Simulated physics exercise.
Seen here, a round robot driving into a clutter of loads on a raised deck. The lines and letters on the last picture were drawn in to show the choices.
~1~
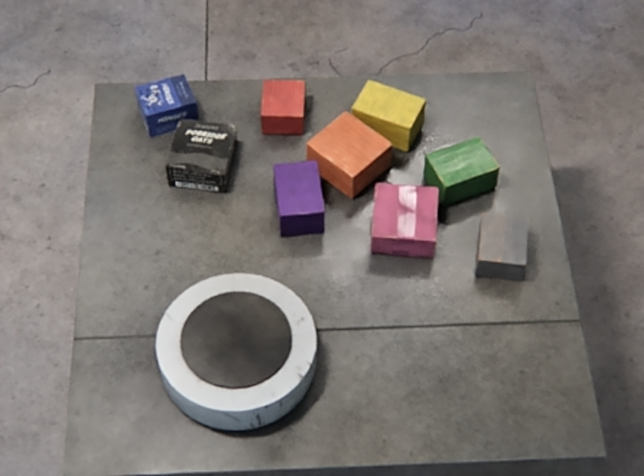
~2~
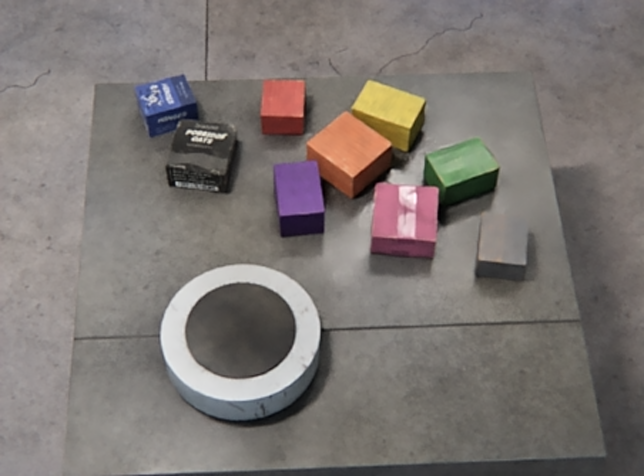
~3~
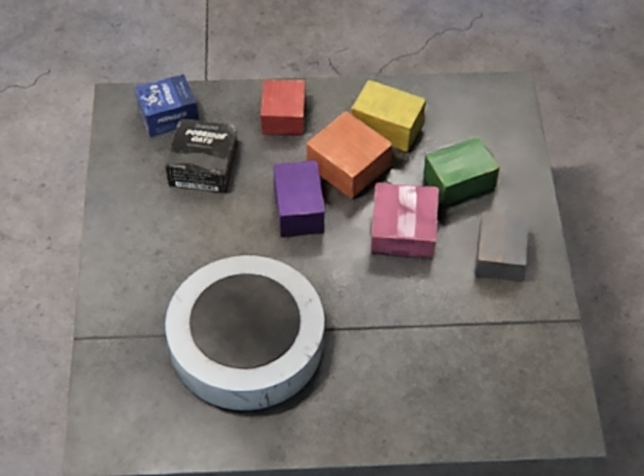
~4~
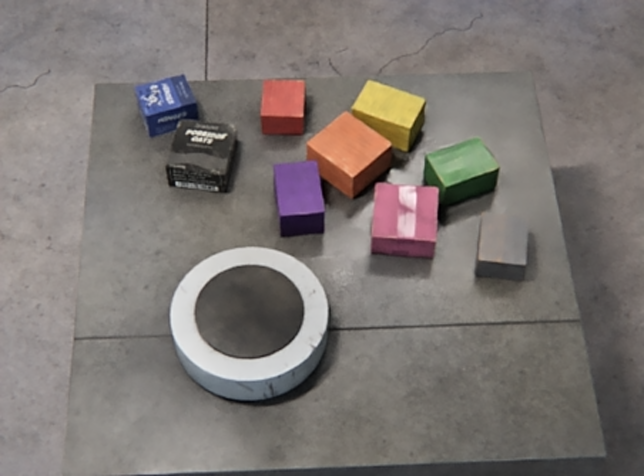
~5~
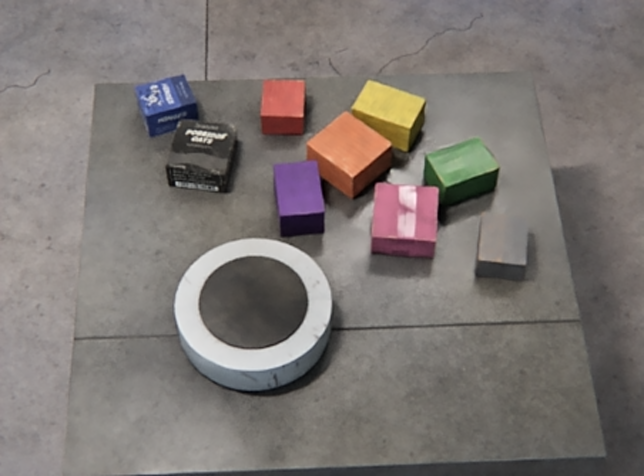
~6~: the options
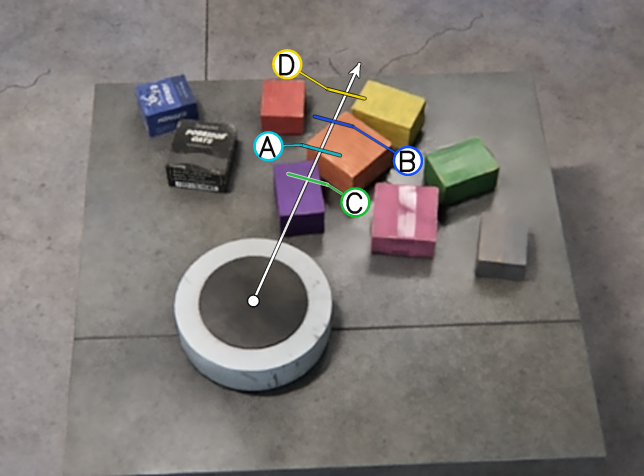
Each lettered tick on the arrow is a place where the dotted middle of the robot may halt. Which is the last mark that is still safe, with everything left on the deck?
C.
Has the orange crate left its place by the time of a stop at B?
Yes.
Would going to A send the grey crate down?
By then, no.
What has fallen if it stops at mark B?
It is the red crate.
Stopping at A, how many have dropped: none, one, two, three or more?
In all, one.
On the marked copy, A at (321, 150); B at (333, 121); C at (308, 179); D at (346, 94); the arrow from (253, 301) to (360, 64); the white dot at (253, 301).
Taking C. A third of the way, robot (275, 267); orange crate (353, 151); purple crate (299, 184).
Two thirds of the way, robot (295, 222); red crate (281, 102); yellow crate (398, 107).
When it is over, robot (308, 192); red crate (276, 79); yellow crate (403, 103); nothing has fallen.
As for the rest, A drops the red crate; B drops the red crate; D drops the orange crate, red crate and purple crate.
